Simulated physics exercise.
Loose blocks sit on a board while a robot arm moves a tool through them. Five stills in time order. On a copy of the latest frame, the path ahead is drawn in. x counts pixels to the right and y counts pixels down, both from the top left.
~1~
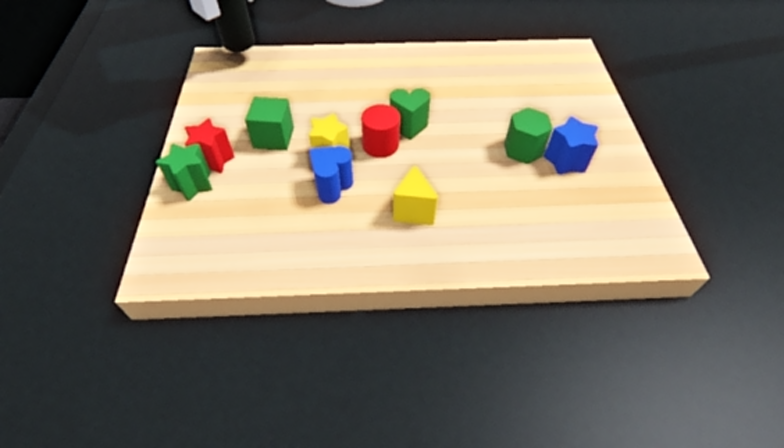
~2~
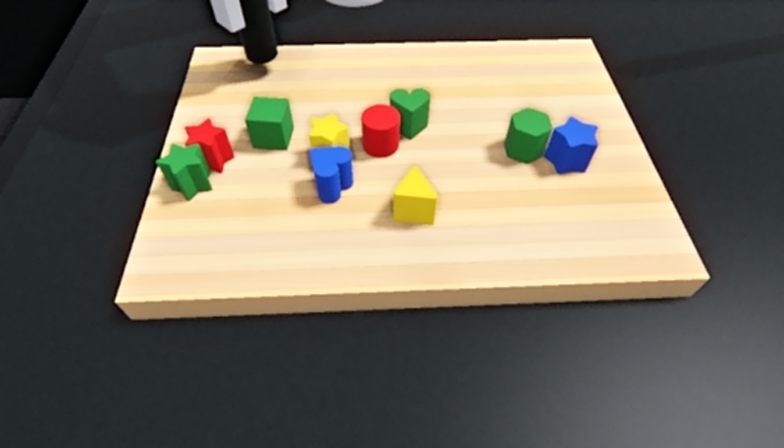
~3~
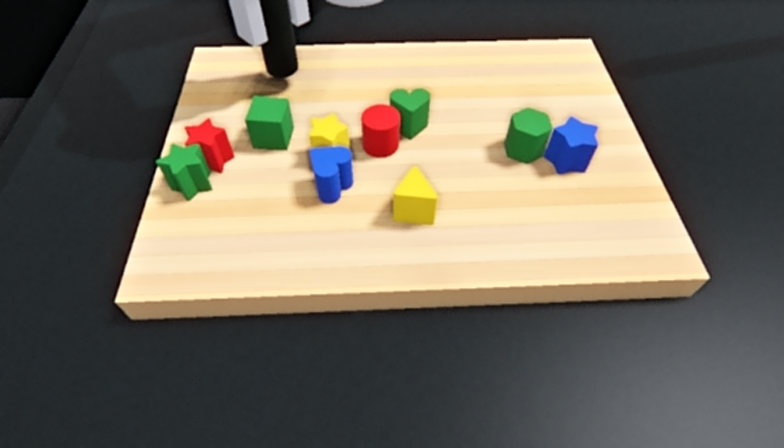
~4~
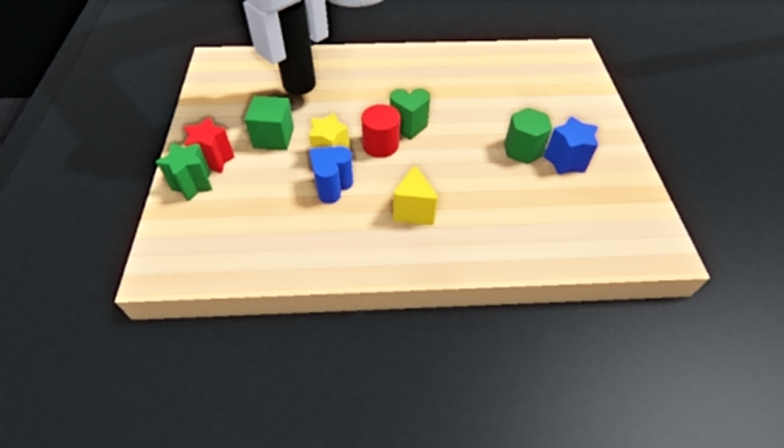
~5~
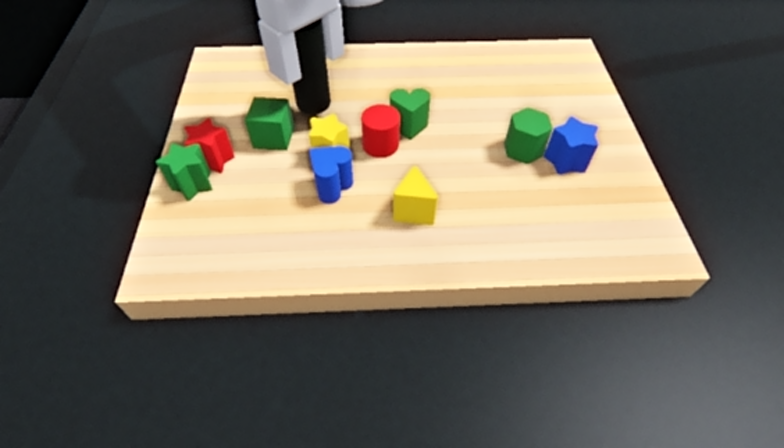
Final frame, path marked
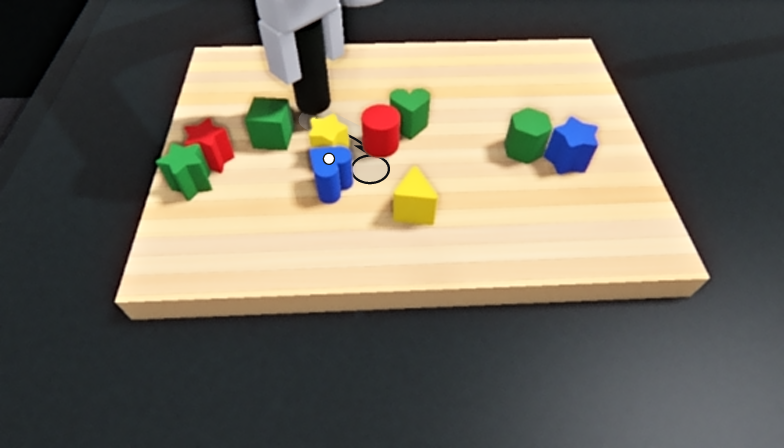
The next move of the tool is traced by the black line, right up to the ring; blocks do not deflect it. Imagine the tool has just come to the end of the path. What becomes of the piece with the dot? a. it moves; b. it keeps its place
That would be a.
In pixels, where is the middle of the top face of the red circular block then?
Somewhere near (409, 129).
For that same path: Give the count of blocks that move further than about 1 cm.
Three or more blocks.
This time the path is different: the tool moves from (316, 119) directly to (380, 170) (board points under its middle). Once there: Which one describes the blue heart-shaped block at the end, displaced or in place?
It shifts position.
The line goes from (316, 119) through (340, 131) and (364, 146) to (370, 169); the dot is on the blue heart-shaped block.
What follows on the original path. One third of the way, tool at (339, 118); nothing pushed yet.
Two thirds of the way, tool at (364, 132); yellow star at (337, 133), turned 65° clockwise; red circular block at (401, 123).
At the end, tool at (370, 155); green four-sided block unmoved; yellow star at (335, 149), turned 90° clockwise; blue heart-shaped block at (313, 174), turned 20° clockwise; red circular block at (409, 129).
